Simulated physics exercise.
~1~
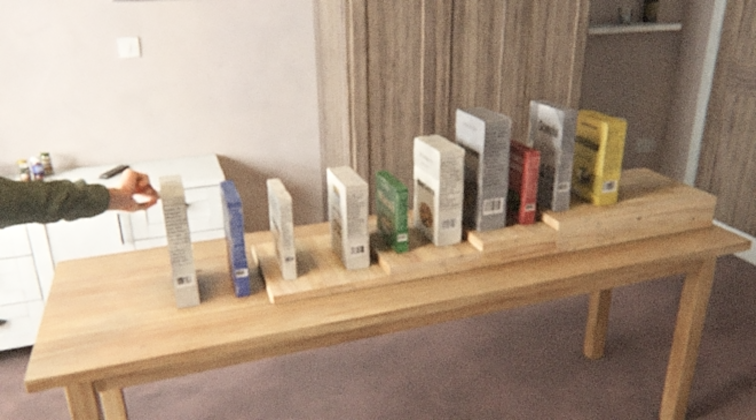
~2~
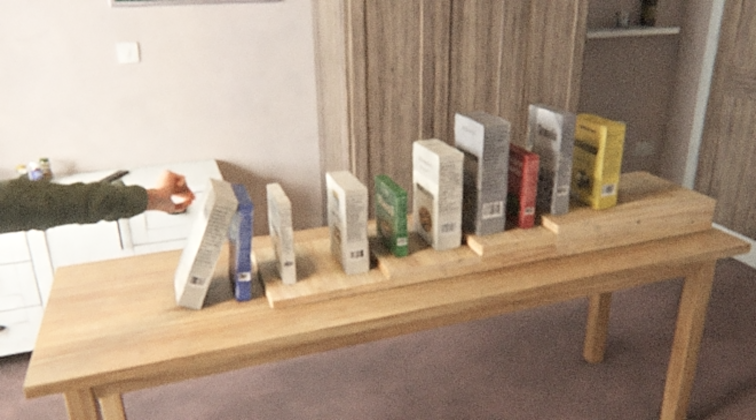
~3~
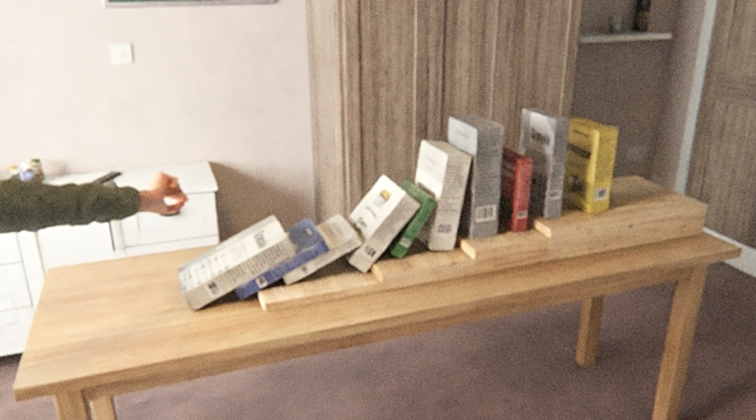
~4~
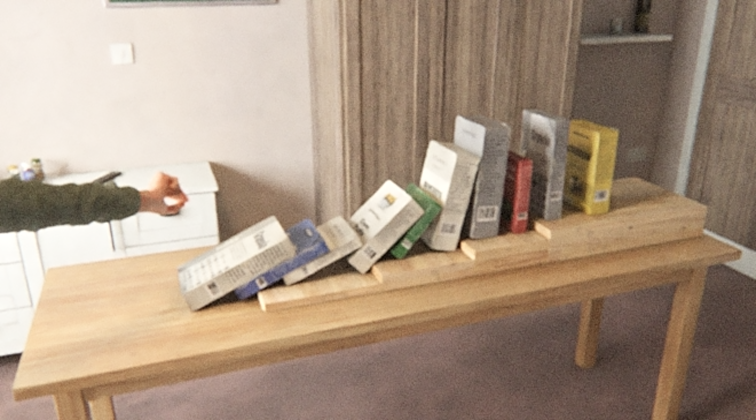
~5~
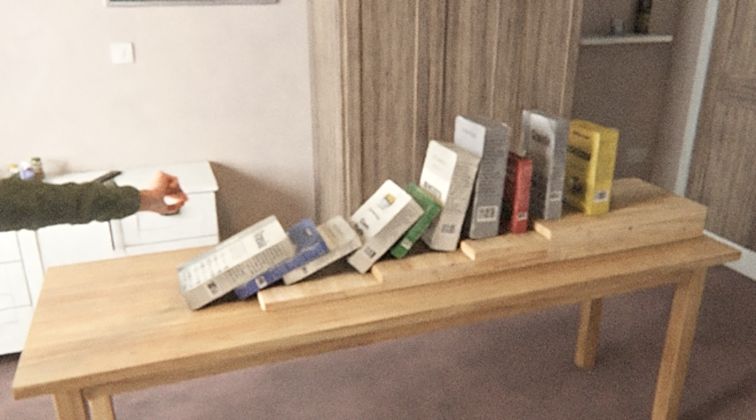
A pushed box topples several others rightward, but the red and yellow ones stay standing.
